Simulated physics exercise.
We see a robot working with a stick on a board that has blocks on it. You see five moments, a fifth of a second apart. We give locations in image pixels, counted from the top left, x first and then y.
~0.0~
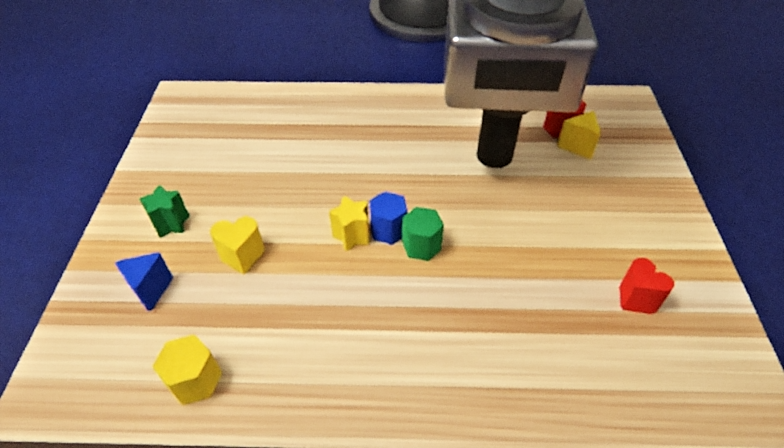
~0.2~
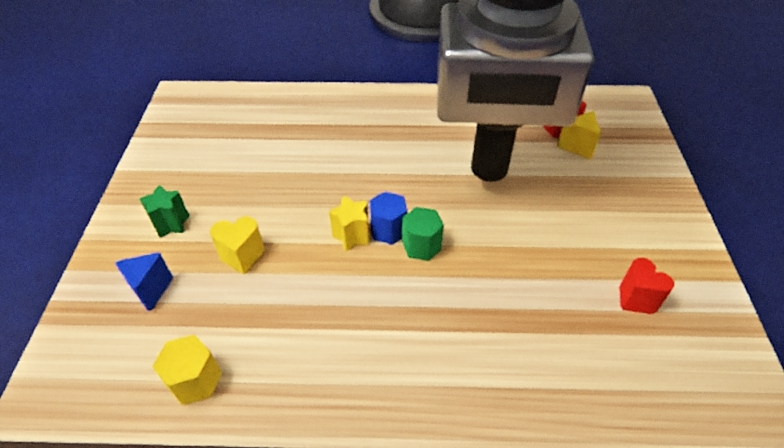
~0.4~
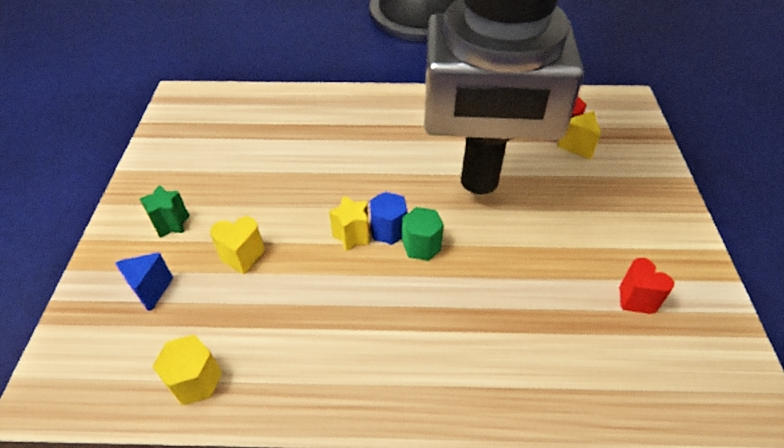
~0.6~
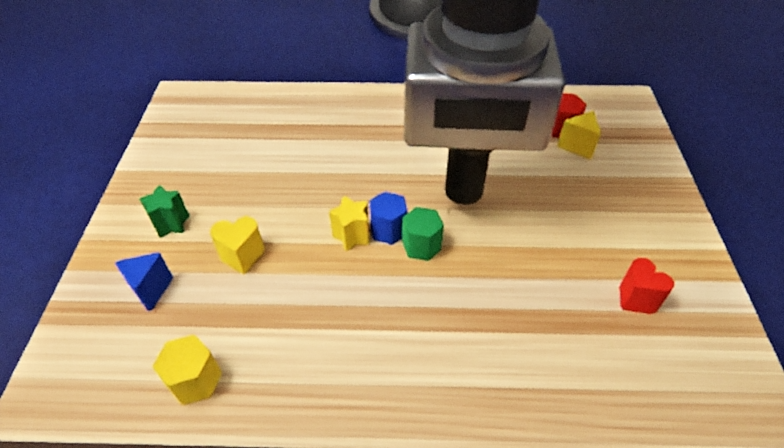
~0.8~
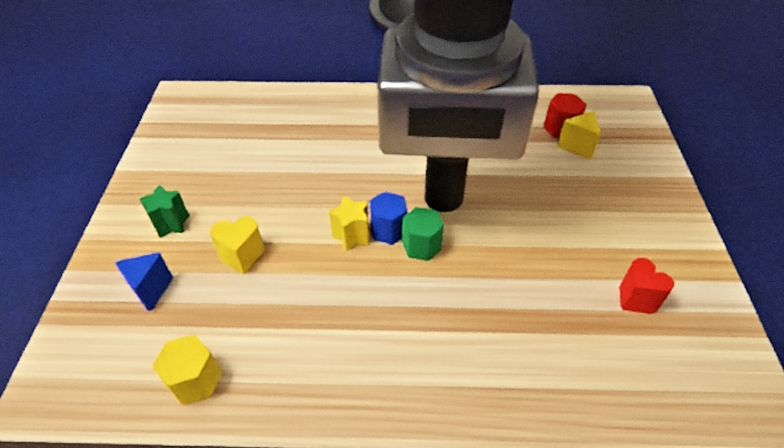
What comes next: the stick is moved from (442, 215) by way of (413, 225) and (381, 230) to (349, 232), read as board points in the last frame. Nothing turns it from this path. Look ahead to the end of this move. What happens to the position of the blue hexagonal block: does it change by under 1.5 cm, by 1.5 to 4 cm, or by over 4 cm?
Over 4 cm.
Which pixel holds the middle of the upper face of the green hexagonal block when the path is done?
I expect it at (401, 235).
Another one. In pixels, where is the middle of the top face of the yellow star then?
Its top centre is at about (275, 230).
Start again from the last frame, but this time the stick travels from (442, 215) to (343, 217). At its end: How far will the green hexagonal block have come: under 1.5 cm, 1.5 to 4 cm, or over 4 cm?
It's set to move under 1.5 cm.
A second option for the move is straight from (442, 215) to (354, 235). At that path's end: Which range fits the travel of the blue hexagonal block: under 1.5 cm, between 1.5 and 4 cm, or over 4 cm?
It slides well over 4 cm.
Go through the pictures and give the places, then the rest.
Tip of the stick at (494, 156), middles of tops, yellow star at (350, 210), blue hexagonal block at (388, 205), green hexagonal block at (423, 221), in the first picture.
Stick at (489, 169), nothing pushed, in the second picture.
Stick at (479, 181), nothing pushed, in the third picture.
Stick at (464, 191), nothing pushed, in the fourth picture.
Stick at (444, 198), yellow star at (350, 210), blue hexagonal block at (388, 205), green hexagonal block at (423, 221), in the fifth picture.
The first path, step by step. Halfway along, stick at (397, 212); yellow star at (324, 216); blue hexagonal block at (359, 211); green hexagonal block at (404, 234), turned 55° anticlockwise.
At the end, stick at (347, 215); yellow star at (275, 230), turned 20° anticlockwise; blue hexagonal block at (309, 218); green hexagonal block at (401, 235), turned 65° anticlockwise.
